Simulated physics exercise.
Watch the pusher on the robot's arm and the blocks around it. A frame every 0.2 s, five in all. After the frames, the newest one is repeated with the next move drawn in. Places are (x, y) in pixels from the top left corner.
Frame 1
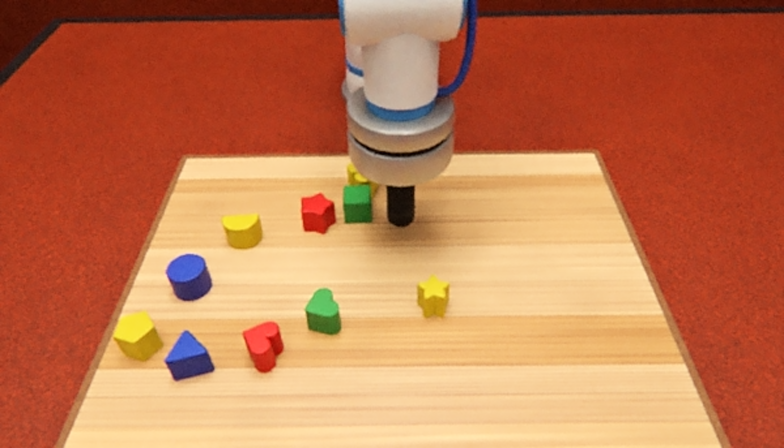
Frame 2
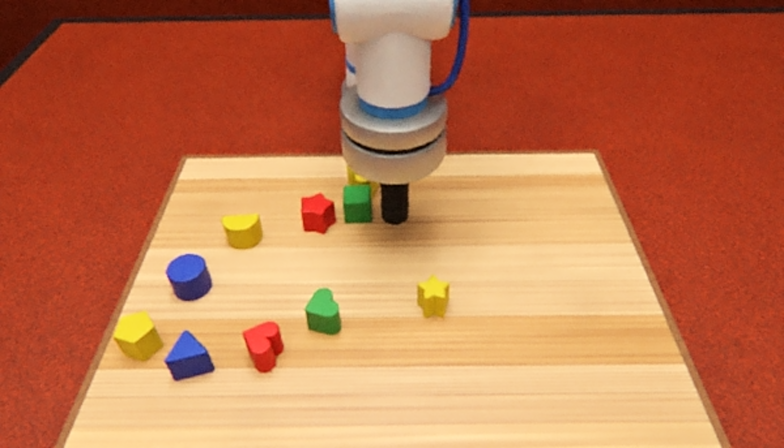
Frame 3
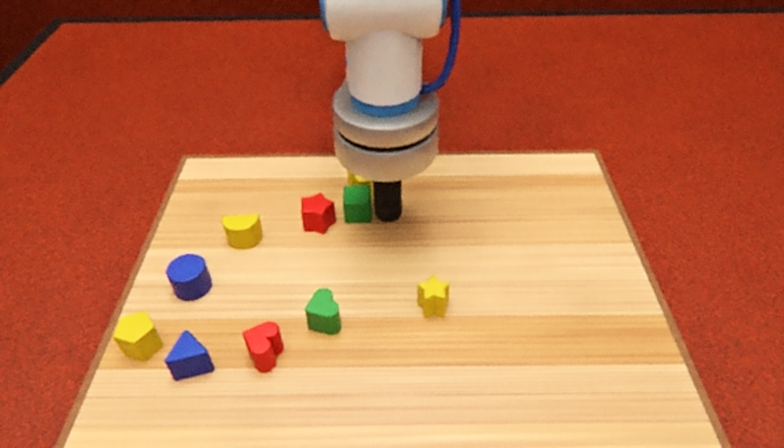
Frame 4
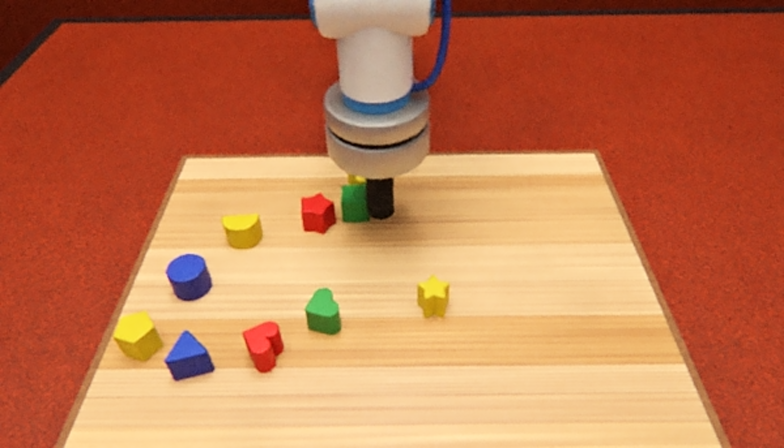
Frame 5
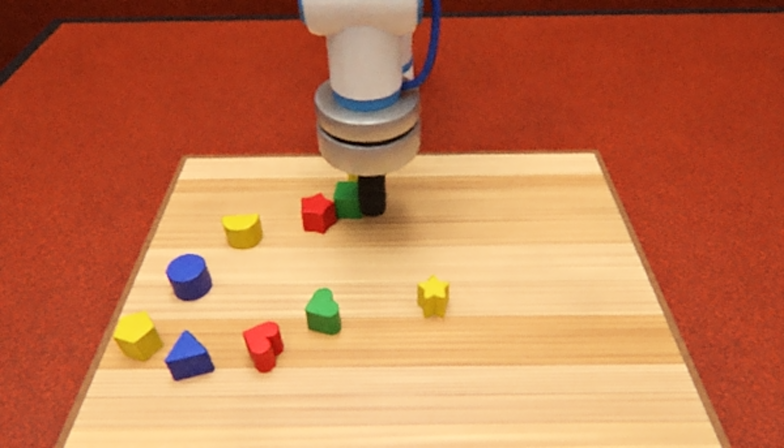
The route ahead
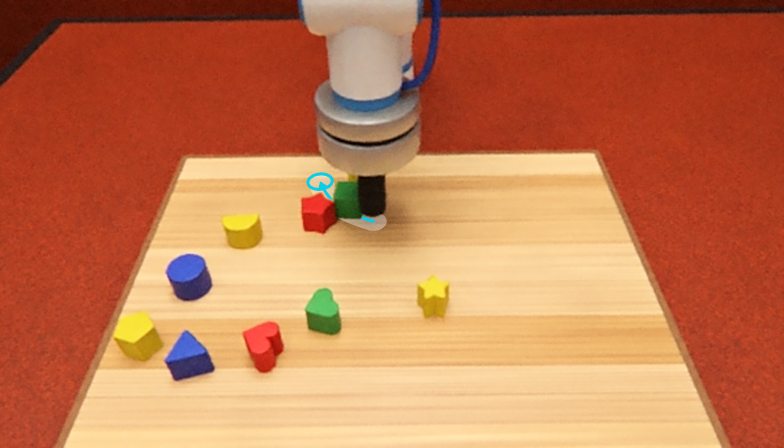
In the video, a robot arm's black pusher moves slowly left across a wooden board scattered with colourful blocks, meets the green four-sided block and nudges it slightly left toward the red star-shaped block, while the other blocks stay still.
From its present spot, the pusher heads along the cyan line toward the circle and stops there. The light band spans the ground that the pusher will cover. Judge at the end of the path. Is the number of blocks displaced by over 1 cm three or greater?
That would be a no.
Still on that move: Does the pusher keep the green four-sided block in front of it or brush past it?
Pushed along.
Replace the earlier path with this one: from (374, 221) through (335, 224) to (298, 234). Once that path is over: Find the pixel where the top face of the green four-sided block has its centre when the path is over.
I expect it at (331, 186).
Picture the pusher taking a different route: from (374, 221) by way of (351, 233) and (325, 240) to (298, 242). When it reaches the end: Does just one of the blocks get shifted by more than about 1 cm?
That would be a yes.
Path on the board, from (374, 221) via (348, 212) and (330, 198), ending at (320, 182).
The first path, step by step. One third of the way, pusher (347, 199); green four-sided block (328, 180), turned 35° clockwise.
Two thirds of the way, pusher (328, 185); green four-sided block (311, 166), turned 35° clockwise.
At the end, pusher (318, 169); red star-shaped block in place; green four-sided block (298, 153), turned 20° clockwise.
